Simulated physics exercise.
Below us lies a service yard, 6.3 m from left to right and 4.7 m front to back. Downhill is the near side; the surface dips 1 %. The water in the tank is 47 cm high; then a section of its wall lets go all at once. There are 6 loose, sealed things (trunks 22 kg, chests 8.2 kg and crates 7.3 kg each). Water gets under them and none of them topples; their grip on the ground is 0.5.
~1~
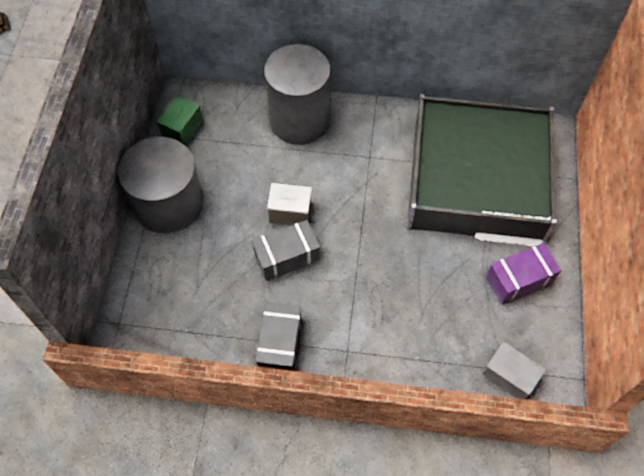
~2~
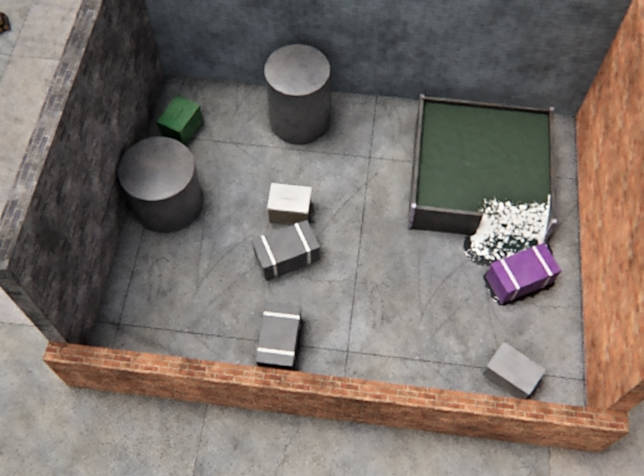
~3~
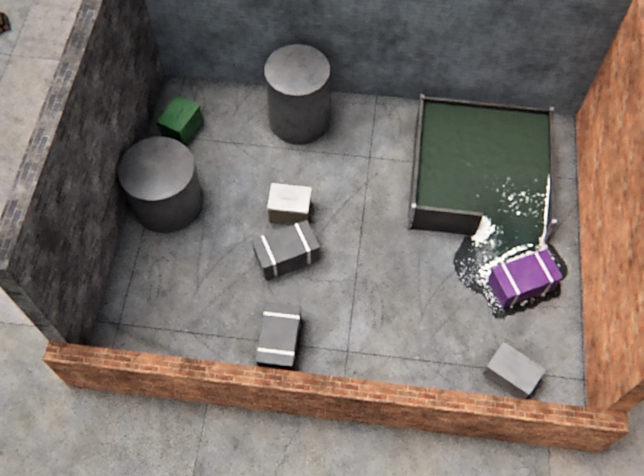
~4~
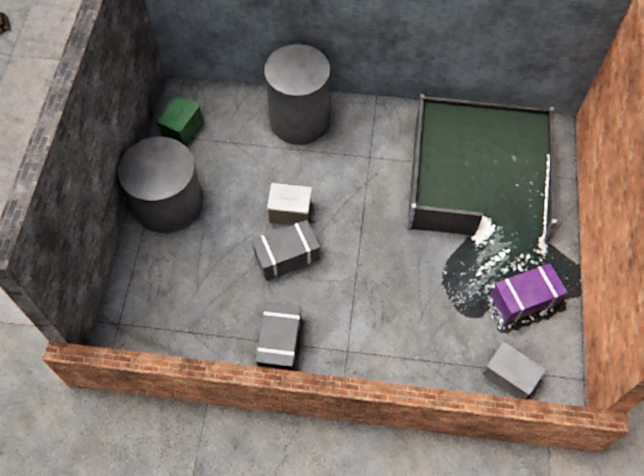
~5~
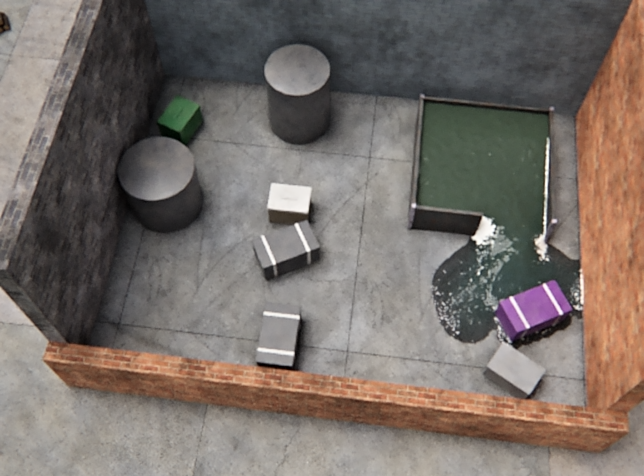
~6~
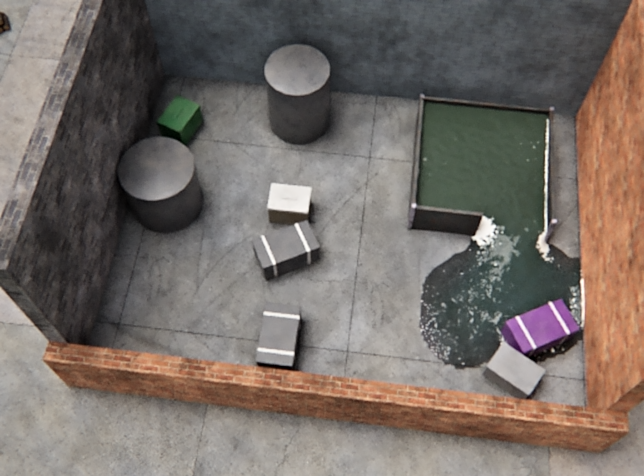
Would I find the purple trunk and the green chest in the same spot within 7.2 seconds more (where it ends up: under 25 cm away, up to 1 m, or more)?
Once settled, the purple trunk lies far from the start and the green chest sits nearly where it was.
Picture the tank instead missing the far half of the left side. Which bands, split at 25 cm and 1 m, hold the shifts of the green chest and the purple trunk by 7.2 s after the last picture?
With that failure, the green chest budges a short distance, and the purple trunk keeps its spot.
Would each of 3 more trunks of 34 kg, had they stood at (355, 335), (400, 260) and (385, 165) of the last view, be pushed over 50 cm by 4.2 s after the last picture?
Well, in that order it's higher, lower and lower.
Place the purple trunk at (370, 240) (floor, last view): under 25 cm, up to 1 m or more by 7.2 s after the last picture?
What happens is that it keeps still.
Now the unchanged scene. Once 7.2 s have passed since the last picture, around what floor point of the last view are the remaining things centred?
They're centred close to (251, 227).
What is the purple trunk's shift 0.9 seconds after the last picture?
Around 140 cm from the start by that time.
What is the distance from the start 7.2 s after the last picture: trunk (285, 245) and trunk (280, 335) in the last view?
The first ends 30 cm from its start, the second 200 cm.
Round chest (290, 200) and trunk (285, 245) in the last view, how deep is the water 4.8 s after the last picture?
Close to 1 and 3 centimetres.
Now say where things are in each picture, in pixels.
The first frame shows the purple trunk at (526, 267) rests on the ground; the green chest at (178, 113), on the bottom; water covers 3.3 m2; 0 of 6 have shifted.
The second frame shows the purple trunk at (526, 267), on the bottom; the green chest at (178, 113), on the bottom; 3.7 m2 under water; 0 of 6 have shifted.
The third frame shows the purple trunk at (527, 273), on the bottom, 8 cm from its start; the green chest at (178, 113), on the bottom; water covers 4.1 m2; 1 of 6 have shifted.
The fourth frame shows the purple trunk at (531, 288) rests on the ground, 30 cm from its start; the green chest at (178, 113), on the bottom; water covers 4.7 m2; 1 of 6 have shifted.
The fifth frame shows the purple trunk at (536, 305), on the bottom, 54 cm from its start; the green chest at (178, 113) rests on the ground; 5.4 m2 under water; 1 of 6 have shifted.
The sixth frame shows the purple trunk at (543, 325) rests on the ground, 81 cm from its start; the green chest at (178, 113) rests on the ground; 6.2 m2 under water; 1 of 6 have shifted.
Then, 0.9 s after the last picture the purple trunk is near (557, 375), 1.5 m from its start, afloat; the green chest is near (178, 113), 0.0 m from its start, aground; 2 afloat.
Then, 2.8 s after the last picture the purple trunk is near (398, 273), 1.7 m from its start, aground; the green chest is near (178, 113), 0.0 m from its start, aground; 1 afloat.
Then, 4.8 s after the last picture the purple trunk is near (385, 255), 1.8 m from its start, aground; the green chest is near (178, 113), 0.0 m from its start, aground; 2 afloat.
Then, 7.2 s after the last picture the purple trunk is near (385, 255), 1.8 m from its start, aground; the green chest is near (178, 113), 0.0 m from its start, aground; 2 afloat.
